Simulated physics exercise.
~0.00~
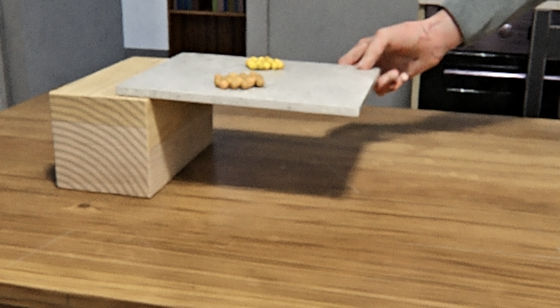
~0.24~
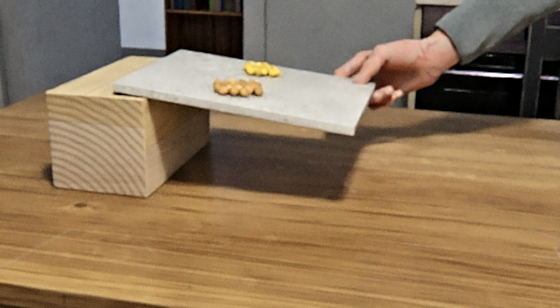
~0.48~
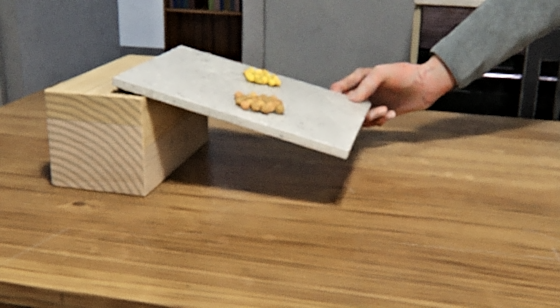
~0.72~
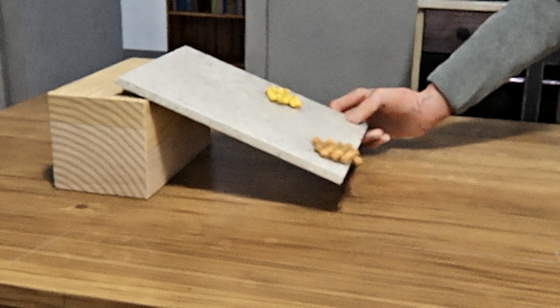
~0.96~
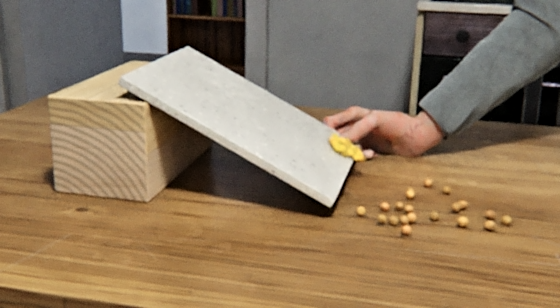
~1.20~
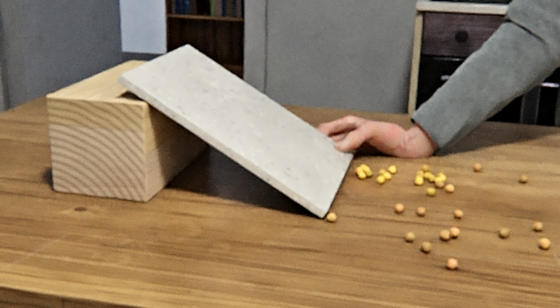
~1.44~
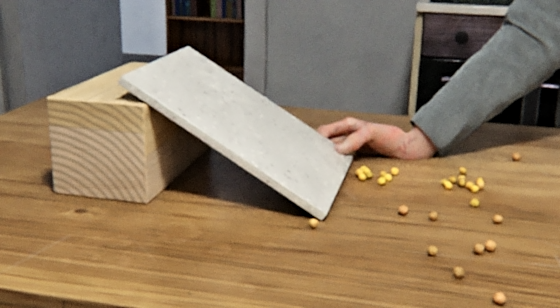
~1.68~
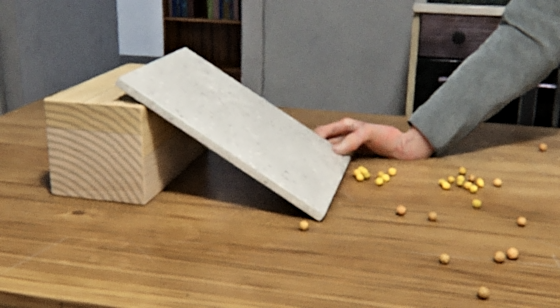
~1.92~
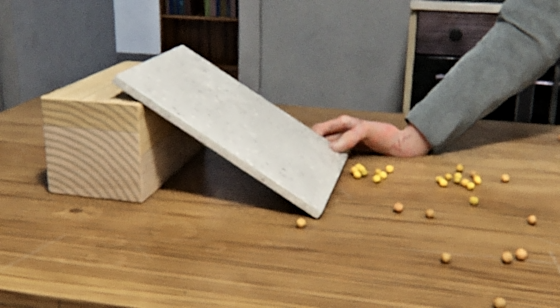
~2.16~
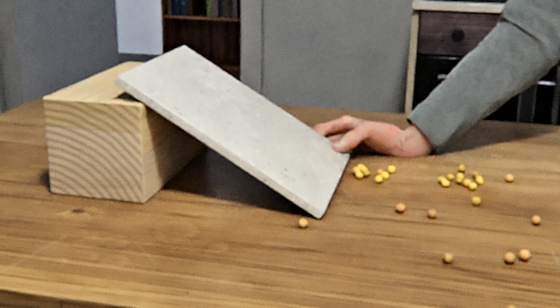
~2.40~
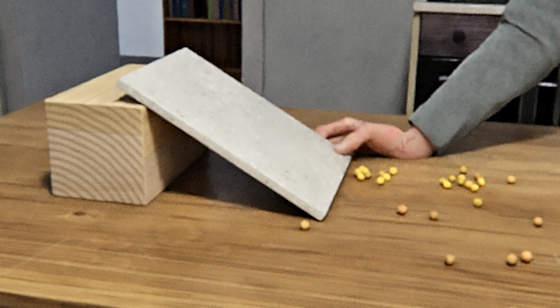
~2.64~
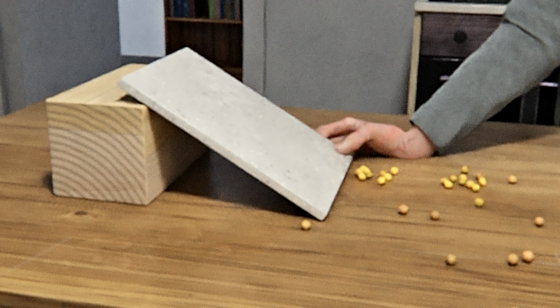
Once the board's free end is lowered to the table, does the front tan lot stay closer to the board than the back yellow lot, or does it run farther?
The front tan lot runs farther, spreading out across the table while most of the yellow pieces stop nearer the board.
